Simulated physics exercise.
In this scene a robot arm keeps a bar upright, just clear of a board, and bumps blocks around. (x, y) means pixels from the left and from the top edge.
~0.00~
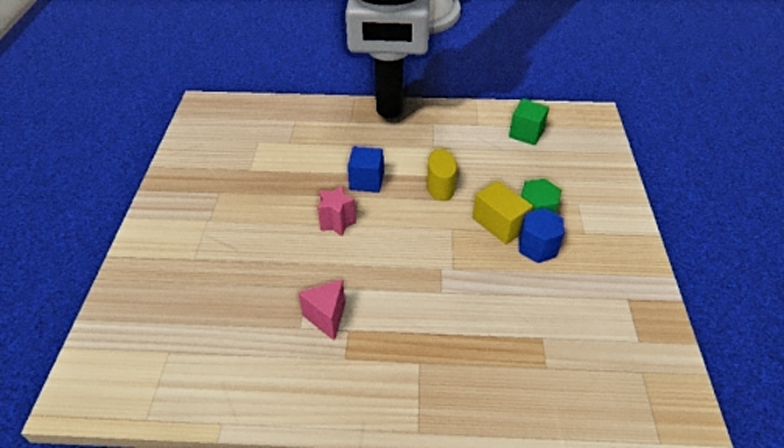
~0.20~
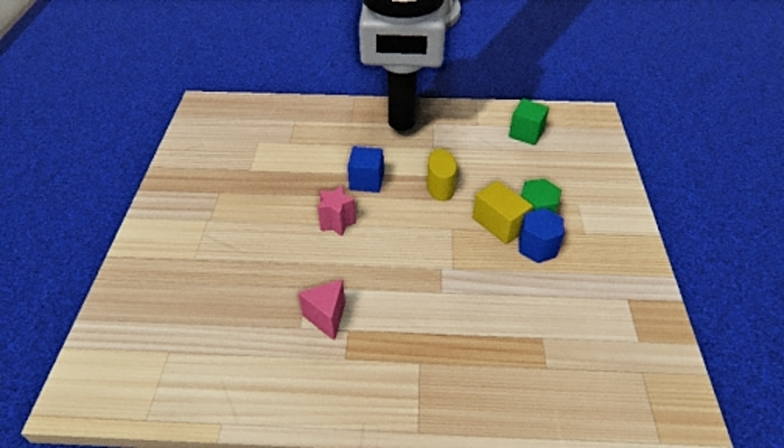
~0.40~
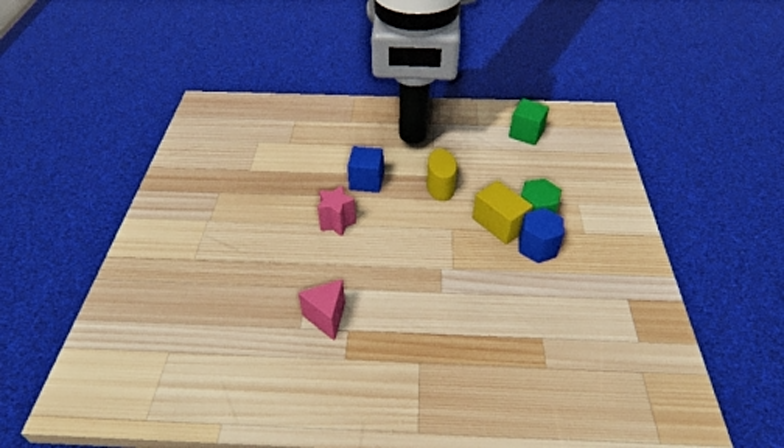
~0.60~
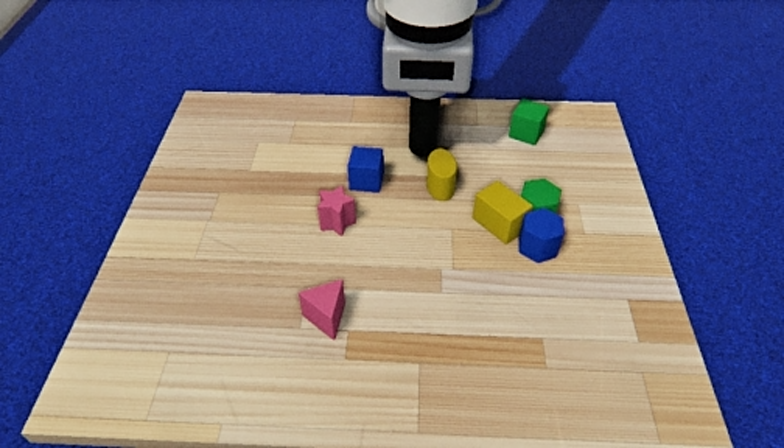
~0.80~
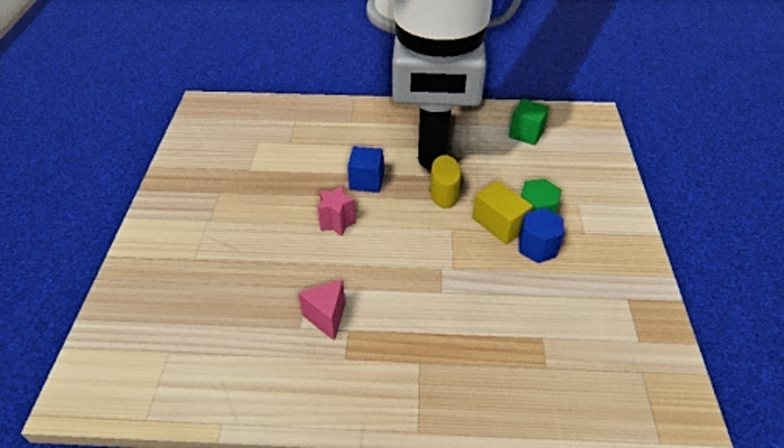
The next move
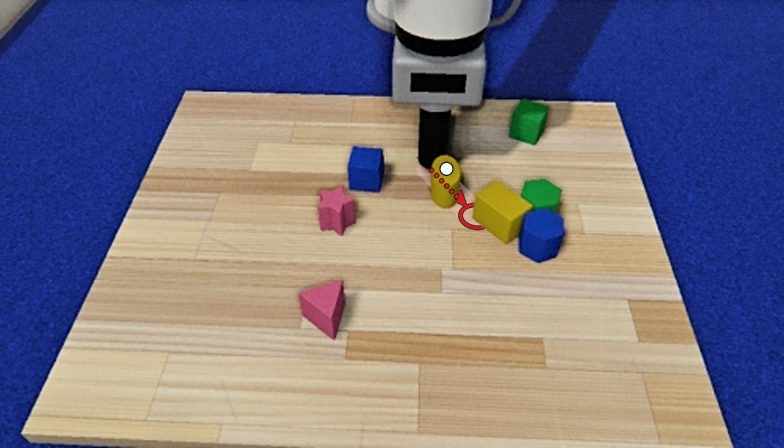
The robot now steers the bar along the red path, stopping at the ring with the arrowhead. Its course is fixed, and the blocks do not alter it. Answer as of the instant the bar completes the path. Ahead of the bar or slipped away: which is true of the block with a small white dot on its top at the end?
By then it is beside or behind the bar.
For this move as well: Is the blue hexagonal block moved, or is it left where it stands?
It ends up somewhere else.
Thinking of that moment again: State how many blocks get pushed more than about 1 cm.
The count is three or more.
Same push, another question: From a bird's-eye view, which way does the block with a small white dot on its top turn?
It makes a clockwise turn.
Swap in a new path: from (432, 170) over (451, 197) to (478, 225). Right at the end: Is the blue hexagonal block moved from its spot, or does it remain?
It is shifted.
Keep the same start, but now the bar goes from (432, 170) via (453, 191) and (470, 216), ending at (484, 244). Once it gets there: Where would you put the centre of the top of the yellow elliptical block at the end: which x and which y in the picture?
Its top centre is at about (456, 225).
Path on the board, in a line from (432, 170) to (476, 216); the dot is on the yellow elliptical block.
The first path, step by step. Halfway along, bar at (454, 184); yellow elliptical block at (458, 194), turned 30° clockwise.
At the end, bar at (478, 207); yellow elliptical block at (459, 211), turned 90° clockwise; yellow rectangle at (516, 215), turned 30° anticlockwise; green hexagonal block in place; blue hexagonal block at (561, 231).
